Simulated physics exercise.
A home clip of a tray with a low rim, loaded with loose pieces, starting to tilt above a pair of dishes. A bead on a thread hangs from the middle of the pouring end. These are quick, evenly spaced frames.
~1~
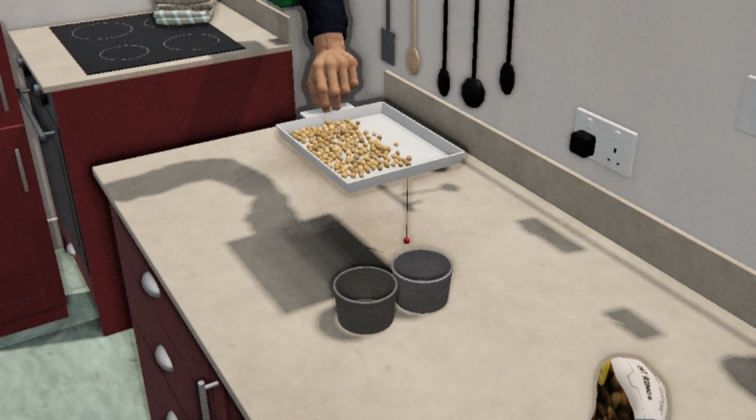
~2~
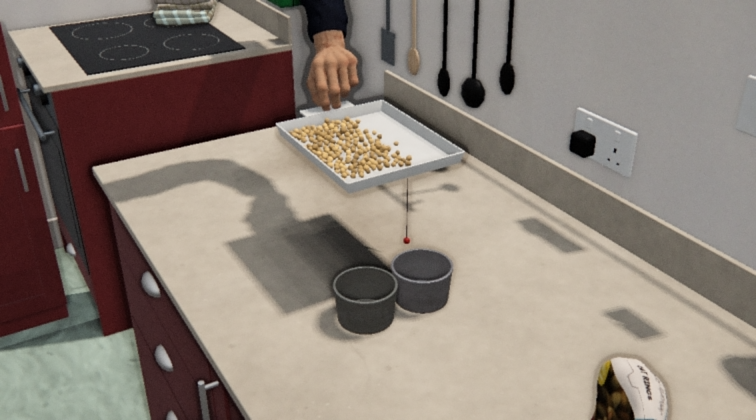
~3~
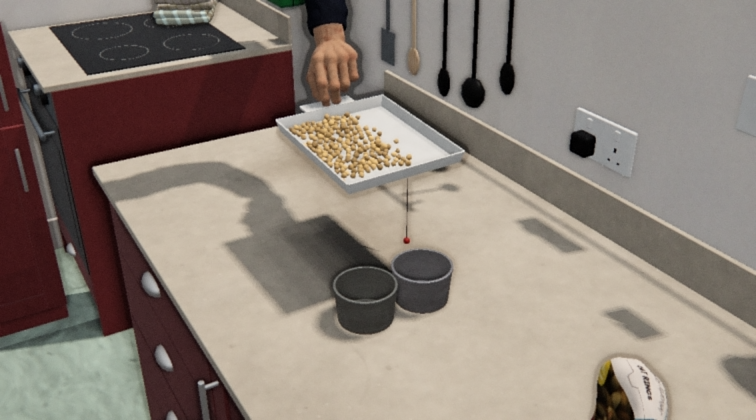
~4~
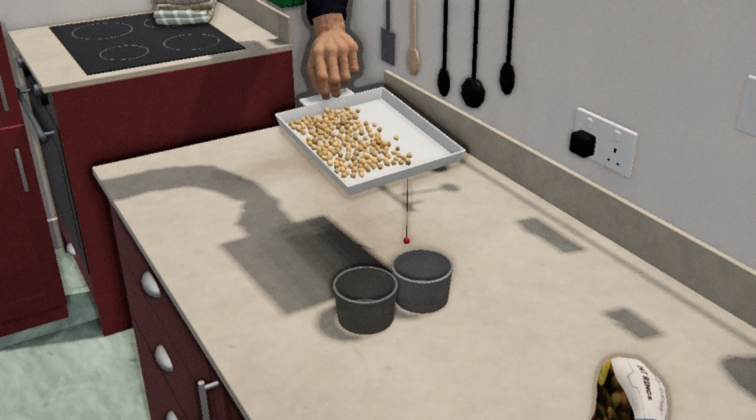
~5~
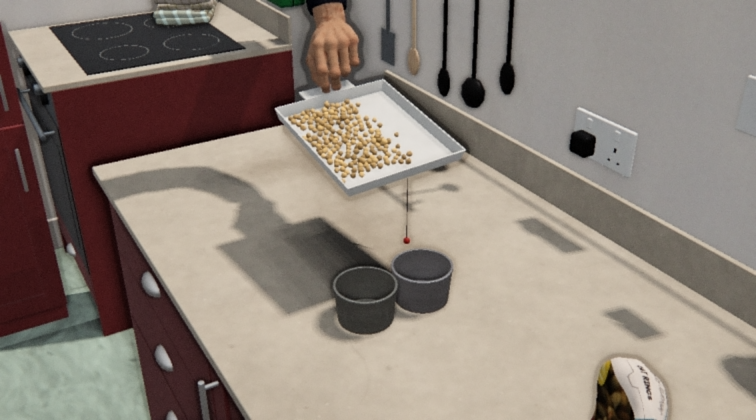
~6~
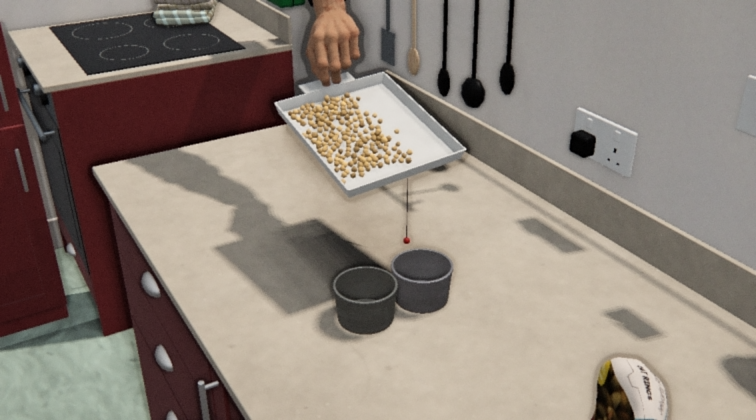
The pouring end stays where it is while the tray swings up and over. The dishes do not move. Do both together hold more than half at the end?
In the dishes lies the larger part of it.
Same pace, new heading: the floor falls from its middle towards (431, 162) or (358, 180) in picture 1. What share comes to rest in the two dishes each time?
About 20 and 10 per cent.
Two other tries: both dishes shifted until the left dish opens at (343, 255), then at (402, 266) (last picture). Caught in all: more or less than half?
In turn: Less than half; not half.
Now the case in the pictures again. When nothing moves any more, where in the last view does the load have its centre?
Around (370, 308).
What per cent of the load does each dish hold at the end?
Left dish: 60 %, right dish: 10 %.
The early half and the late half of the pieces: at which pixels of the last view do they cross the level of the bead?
First near (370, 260), later near (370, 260).
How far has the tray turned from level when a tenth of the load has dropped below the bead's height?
At about 105°.
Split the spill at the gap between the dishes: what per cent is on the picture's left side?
Close to 90 per cent.
Shortly afterwards, tray tipped steeply; all but a few on the tray; only a few in the air.
Next, tray tipped right over; all but a few on the tray; only a few in the left dish; only a few outside both; only a few in the air.
Some moments later, tray tipped past a quarter turn; near two thirds in the left dish; a little in the right dish; near a quarter outside both; only a few in the air.
In the end, tray tipped past a quarter turn; near two thirds in the left dish; a little in the right dish; near a quarter outside both; only a few in the air.
